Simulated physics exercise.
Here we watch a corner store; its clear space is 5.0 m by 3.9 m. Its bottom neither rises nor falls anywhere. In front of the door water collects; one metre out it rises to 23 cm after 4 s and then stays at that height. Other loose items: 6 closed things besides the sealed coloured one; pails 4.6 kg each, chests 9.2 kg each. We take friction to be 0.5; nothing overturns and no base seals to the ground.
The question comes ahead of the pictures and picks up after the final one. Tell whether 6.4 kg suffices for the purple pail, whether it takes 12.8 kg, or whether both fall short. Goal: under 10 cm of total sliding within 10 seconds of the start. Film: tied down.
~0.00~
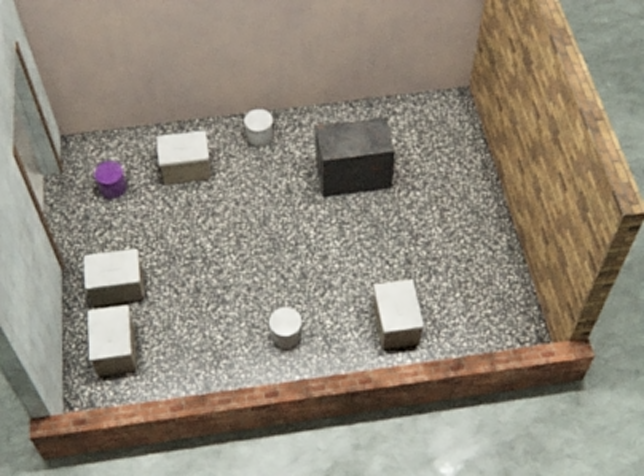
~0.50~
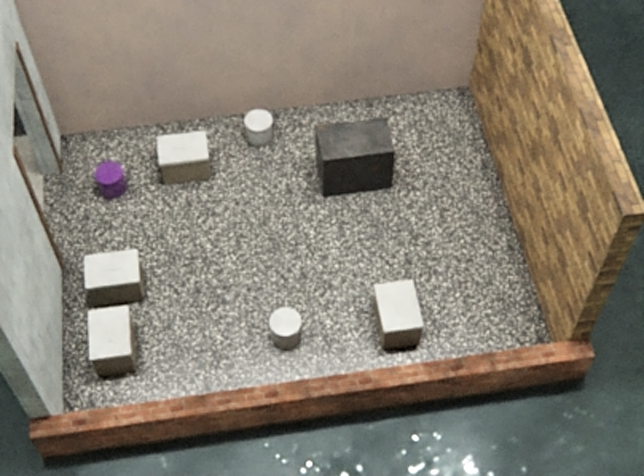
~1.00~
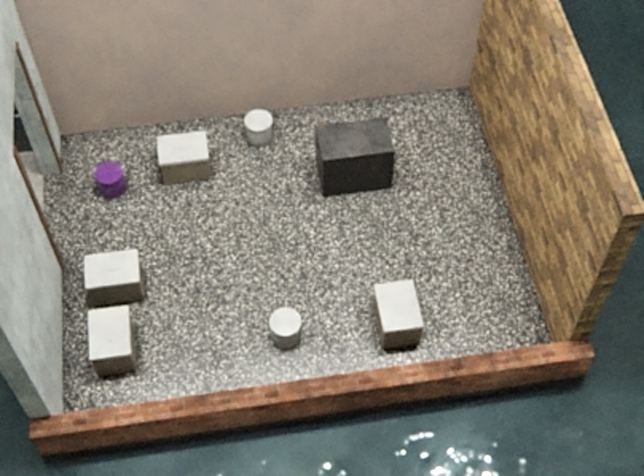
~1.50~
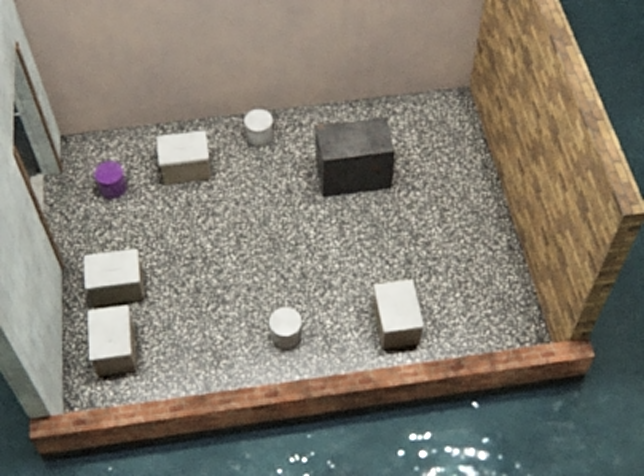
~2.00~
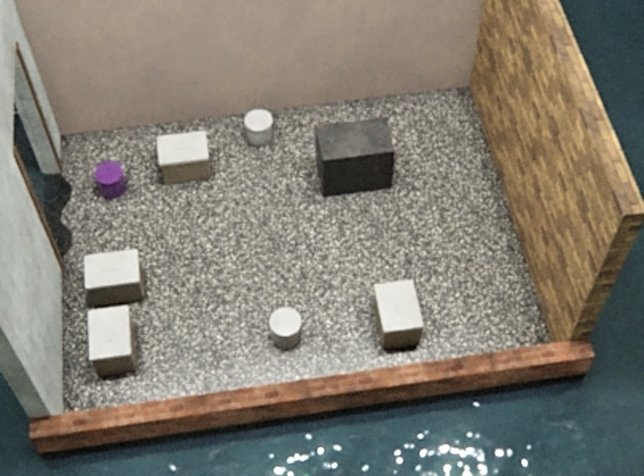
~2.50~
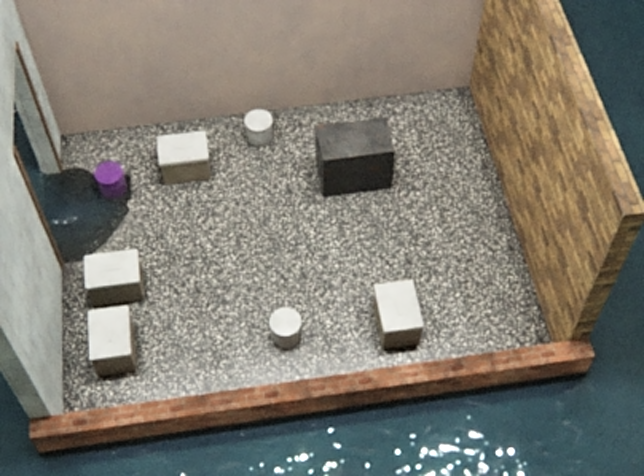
Both fall short.
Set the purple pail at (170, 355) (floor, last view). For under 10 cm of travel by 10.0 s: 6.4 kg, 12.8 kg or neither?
Looking at the loads, both keep it.
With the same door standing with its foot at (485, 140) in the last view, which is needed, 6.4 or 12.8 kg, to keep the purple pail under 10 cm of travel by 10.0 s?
If so, then only the second option works.
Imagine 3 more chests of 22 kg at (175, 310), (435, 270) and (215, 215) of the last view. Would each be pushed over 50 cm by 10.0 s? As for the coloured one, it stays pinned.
In turn: Within it, within it, beyond it.
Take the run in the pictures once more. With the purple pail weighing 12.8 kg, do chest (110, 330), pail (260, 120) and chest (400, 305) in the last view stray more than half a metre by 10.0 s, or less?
Reading the three in turn gives not surpassed, surpassed and surpassed.
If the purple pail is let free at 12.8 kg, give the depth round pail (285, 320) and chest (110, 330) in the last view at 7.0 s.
First roughly 3 cm, second roughly 0 cm.
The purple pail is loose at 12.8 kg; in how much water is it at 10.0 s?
Depth: Approx. 9 cm.
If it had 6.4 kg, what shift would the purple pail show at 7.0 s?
Close to 300 centimetres.
After 3.5 s the purple pail would be 28 cm from its start with 6.4 kg and 2 cm from its start with 12.8 kg; 6 cm of water round it then.
After 4.5 s the purple pail would be 79 cm from its start with 6.4 kg and 30 cm from its start with 12.8 kg; 7 cm of water round it then.
After 7.0 s the purple pail would be 284 cm from its start with 6.4 kg and 78 cm from its start with 12.8 kg; 6 cm of water round it then.
After 10.0 s the purple pail would be 400 cm from its start with 6.4 kg and 100 cm from its start with 12.8 kg; 9 cm of water round it then.
